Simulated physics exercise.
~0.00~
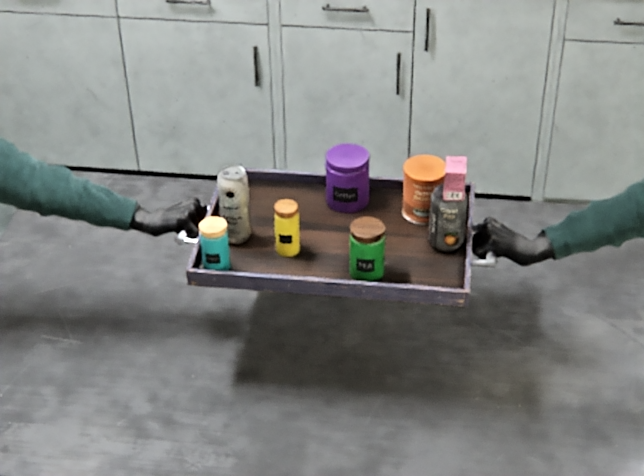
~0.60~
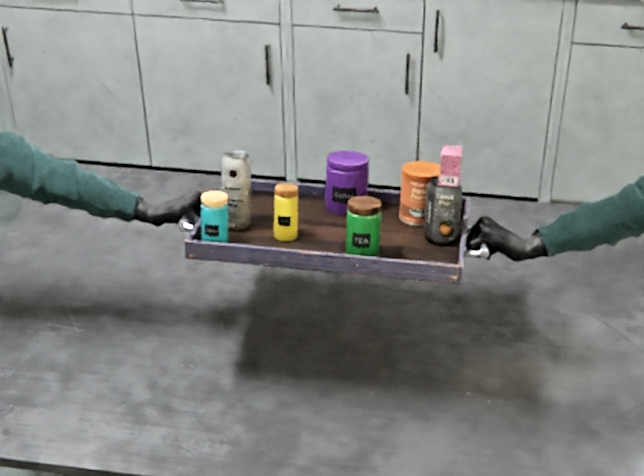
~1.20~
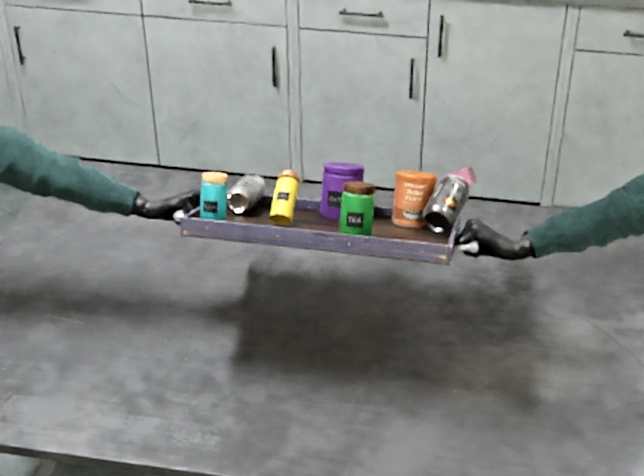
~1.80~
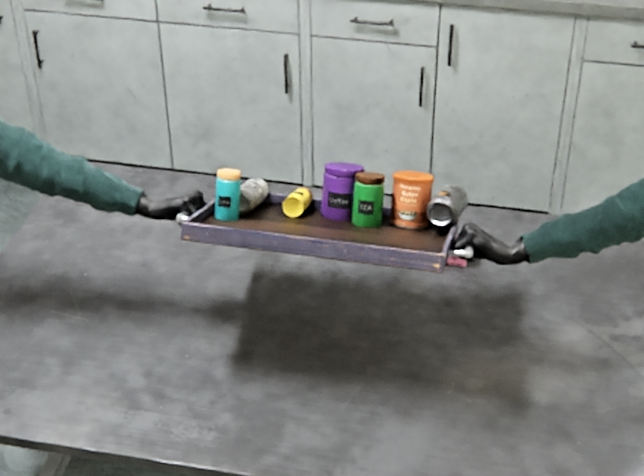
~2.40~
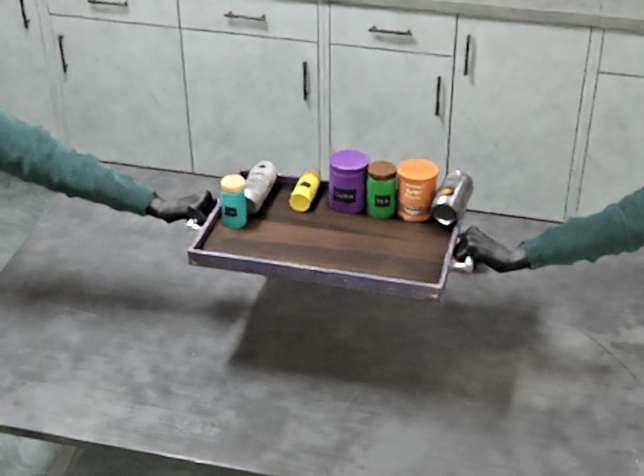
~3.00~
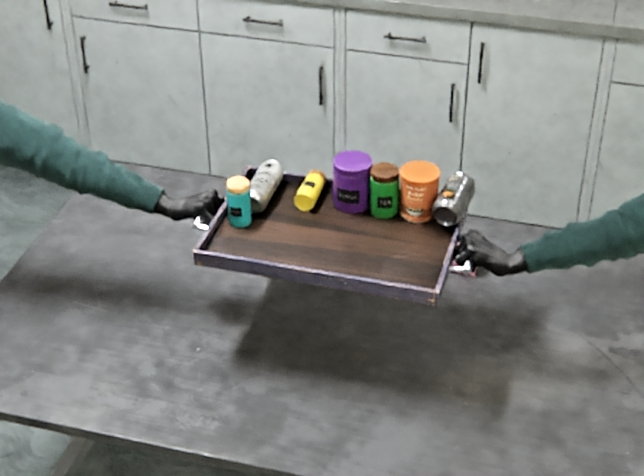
Two gloved hands in green sleeves hold a dark, rimmed tray above a grey table, seen from the front and slightly above, with pale cabinets behind. A purple jar and orange tin stand toward the back, a white can, turquoise and yellow shakers and green jar toward the left and front, and a grey can and pink carton at right. The tray tips far edge down, and the white can, yellow shaker and grey can topple while the carton falls off. The green jar slides back beside the purple one. The tray levels, three containers lying and four upright.
